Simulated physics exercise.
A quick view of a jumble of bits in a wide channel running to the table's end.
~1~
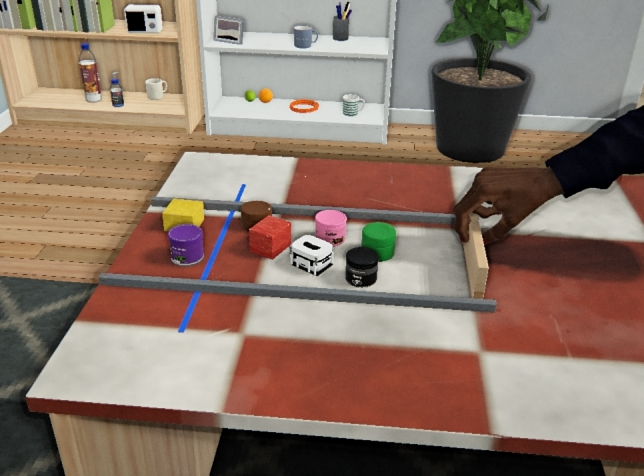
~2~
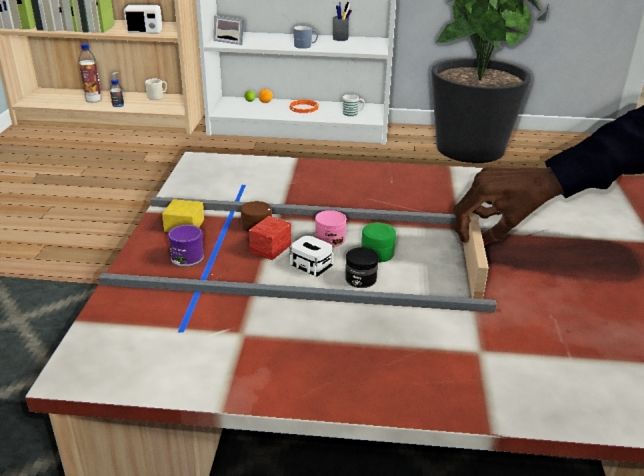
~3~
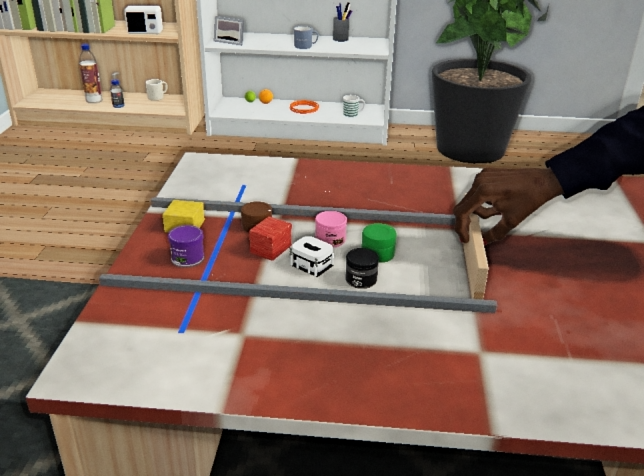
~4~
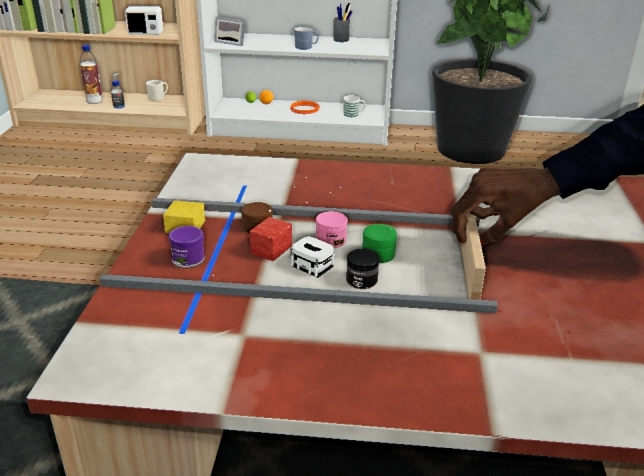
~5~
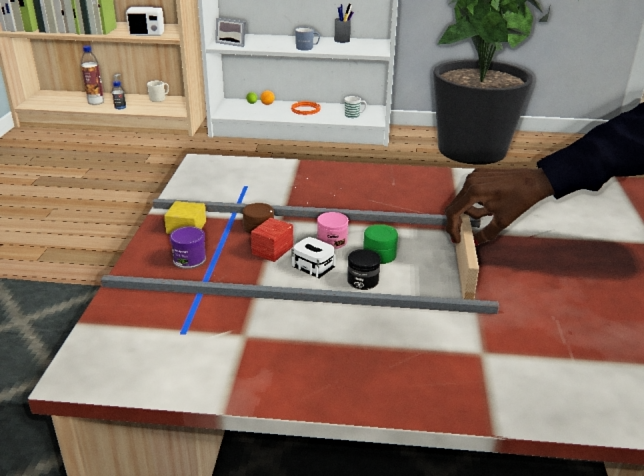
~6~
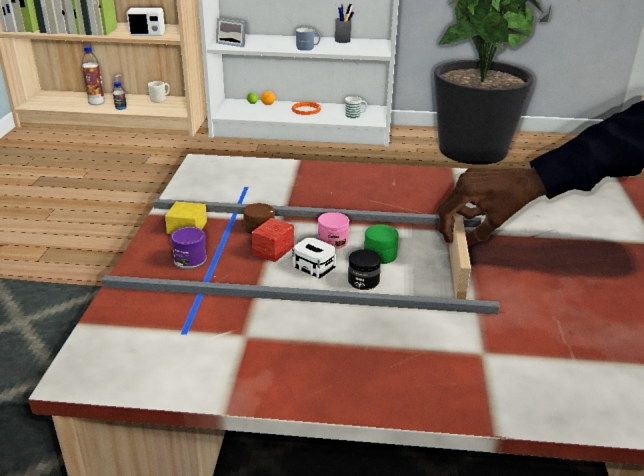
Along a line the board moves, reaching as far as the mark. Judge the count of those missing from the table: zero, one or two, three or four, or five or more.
My judgement: Zero.
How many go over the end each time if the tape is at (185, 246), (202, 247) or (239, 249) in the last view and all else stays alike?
Tallies in the order given: 1, 0, 0.
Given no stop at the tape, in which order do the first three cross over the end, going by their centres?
It's the yellow block, followed by the red block, with the purple pot after.
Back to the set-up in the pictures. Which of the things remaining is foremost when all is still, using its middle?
Result - the yellow block.
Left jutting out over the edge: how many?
Expected count: 0.
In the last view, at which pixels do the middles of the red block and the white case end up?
You'll find the red block at roughly (168, 232) and the white case at roughly (184, 249).
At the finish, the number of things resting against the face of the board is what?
The answer is 3.
Early on, none off yet; yellow block at rest near (186, 219); purple pot at rest near (189, 248); brown lid at rest near (259, 219).
Finally, the number that fall off is zero.
